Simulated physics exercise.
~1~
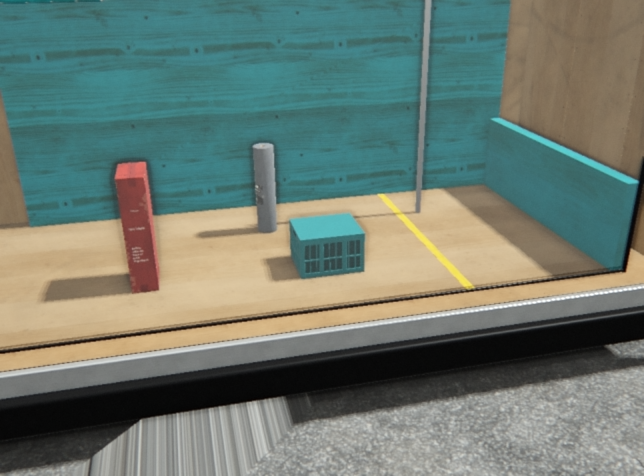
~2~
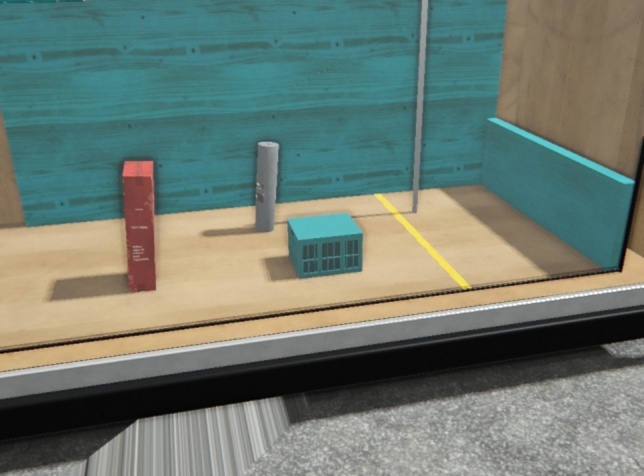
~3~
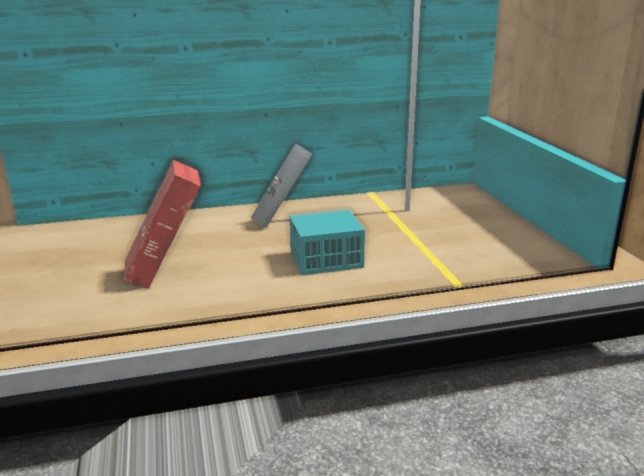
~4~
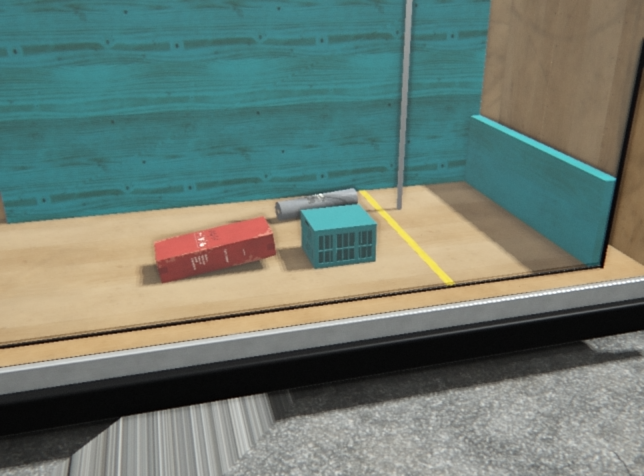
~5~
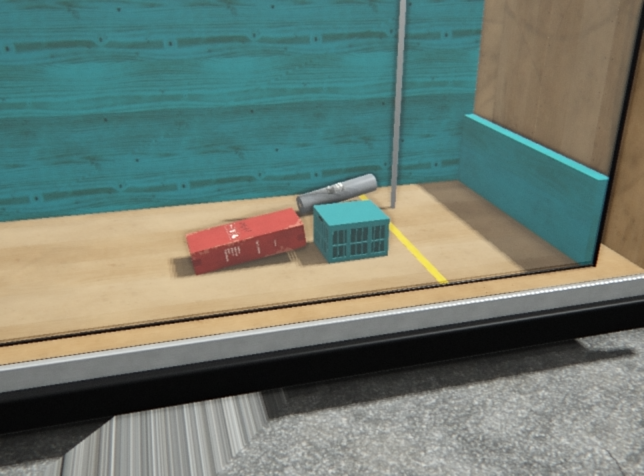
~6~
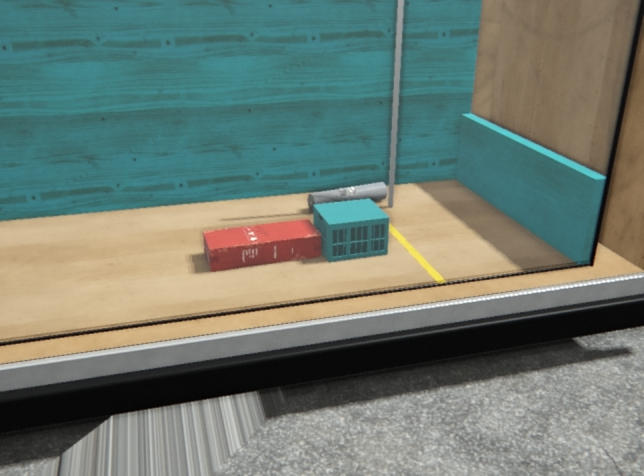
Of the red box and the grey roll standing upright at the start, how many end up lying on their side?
Both of them do. The red box and the grey roll each tip over to the right and end lying on their side.
